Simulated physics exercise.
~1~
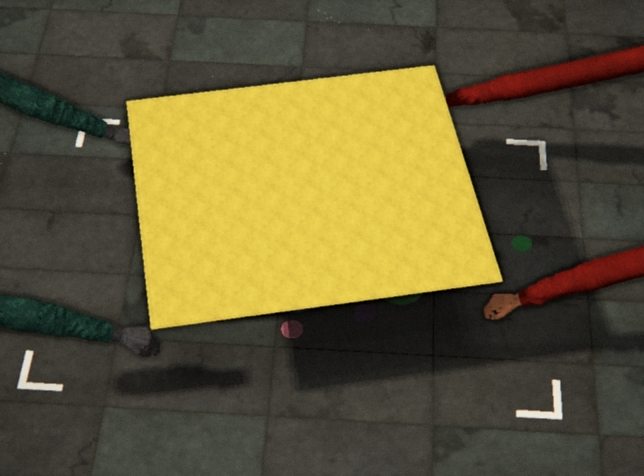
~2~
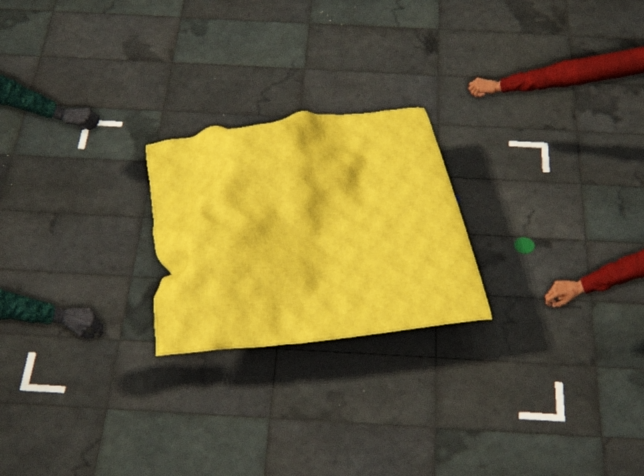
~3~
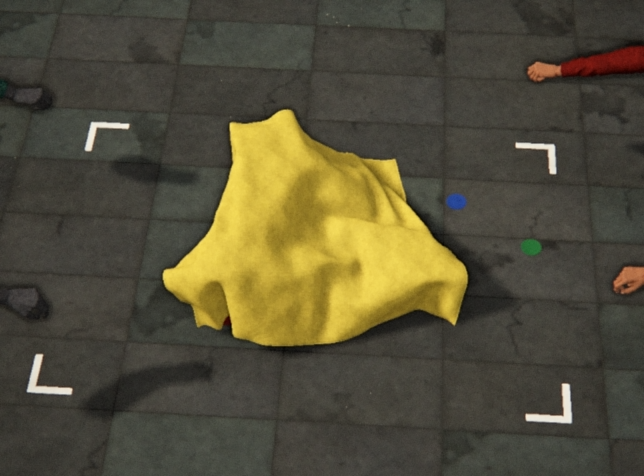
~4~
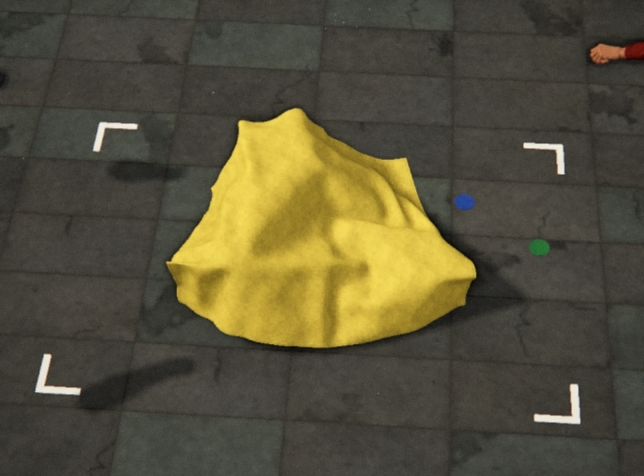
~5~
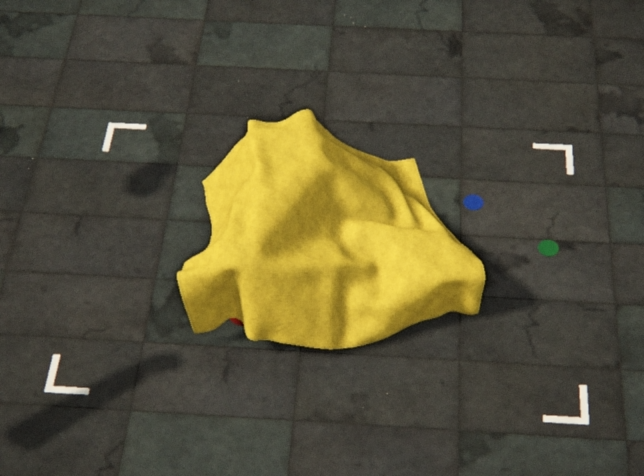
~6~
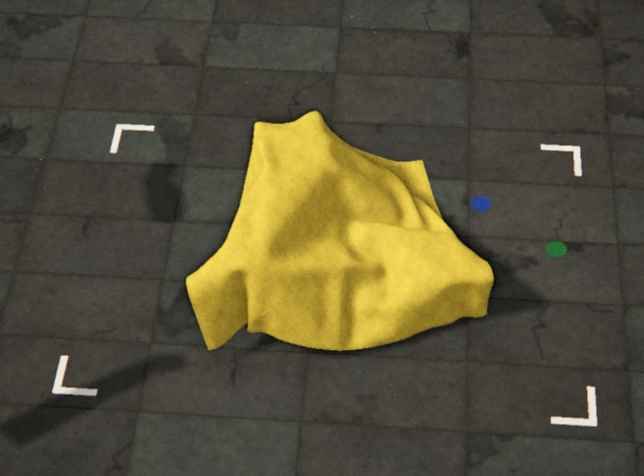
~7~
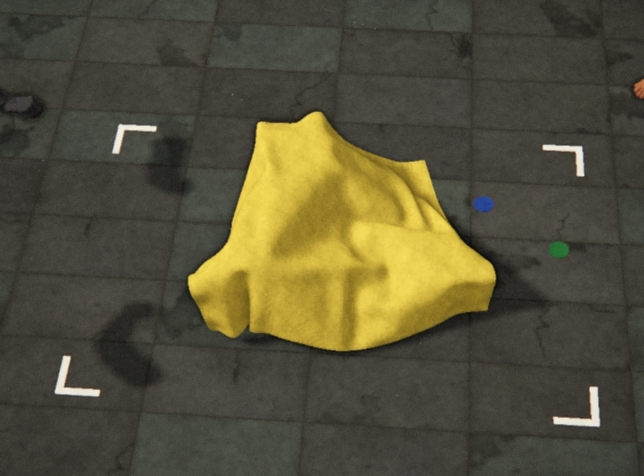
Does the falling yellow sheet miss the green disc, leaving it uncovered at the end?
Yes, the sheet settles to the left of the green disc, which stays in plain view on the floor along with the blue disc.
